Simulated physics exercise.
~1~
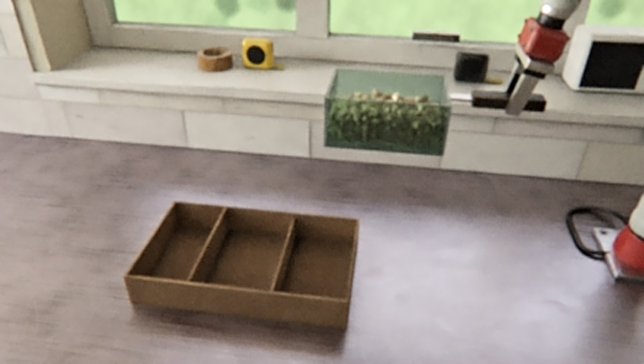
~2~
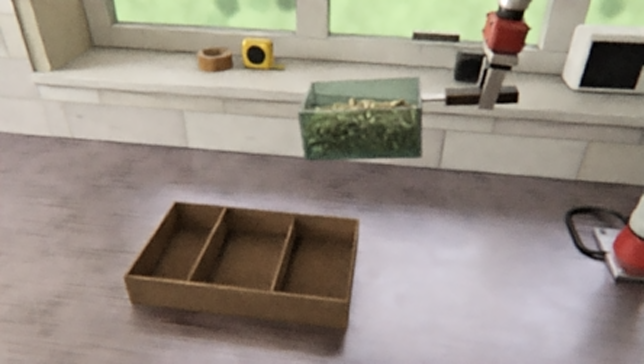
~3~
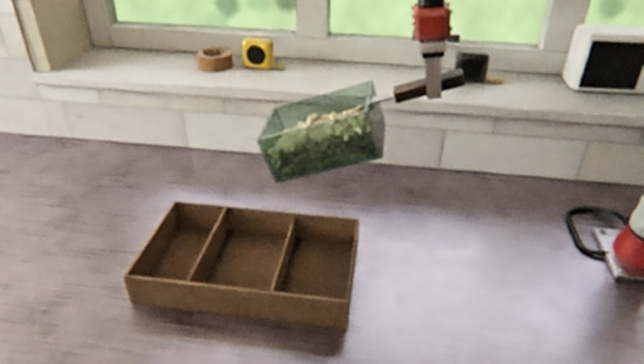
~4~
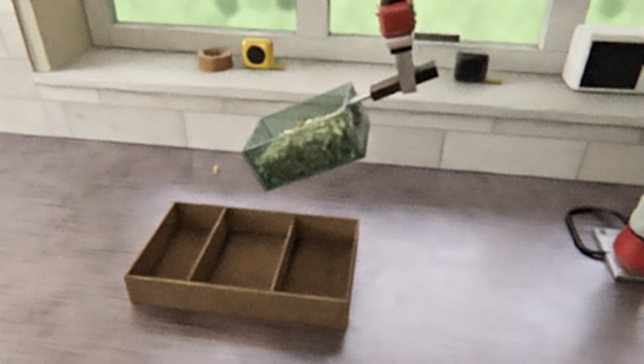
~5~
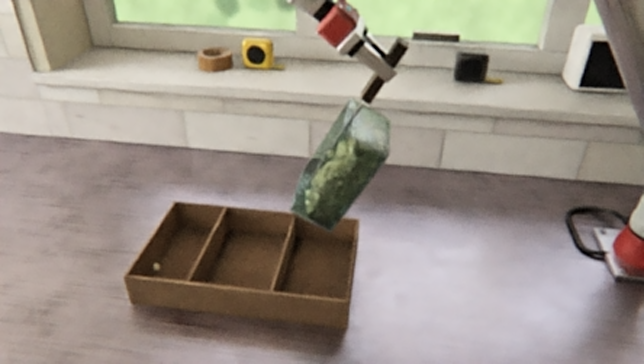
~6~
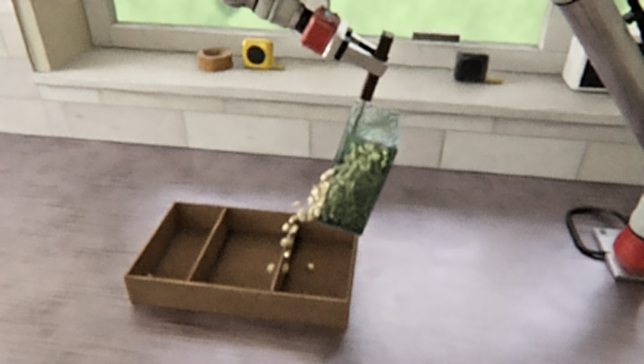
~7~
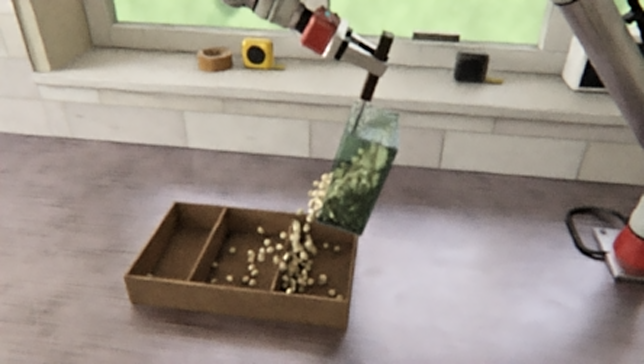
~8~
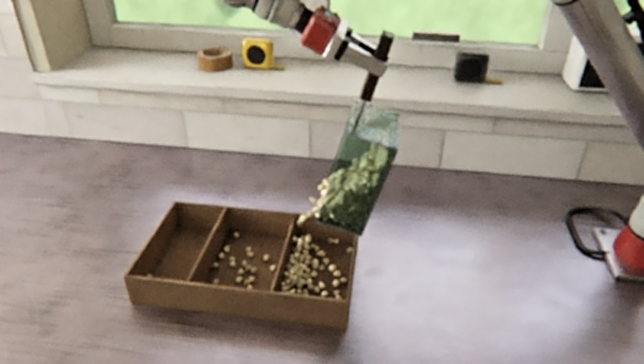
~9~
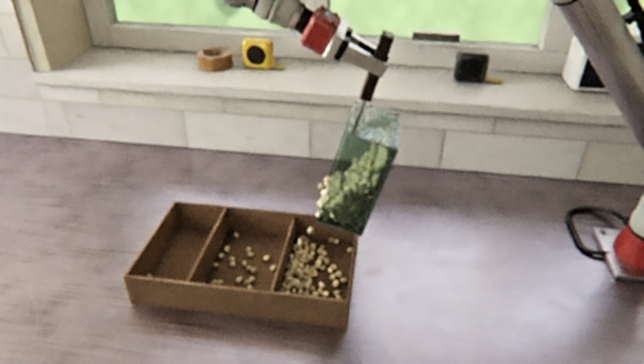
Countertop by a window, robot arm carrying a clear green-tinted box left and tipping pale beans into a divided brown crate's right and middle sections.
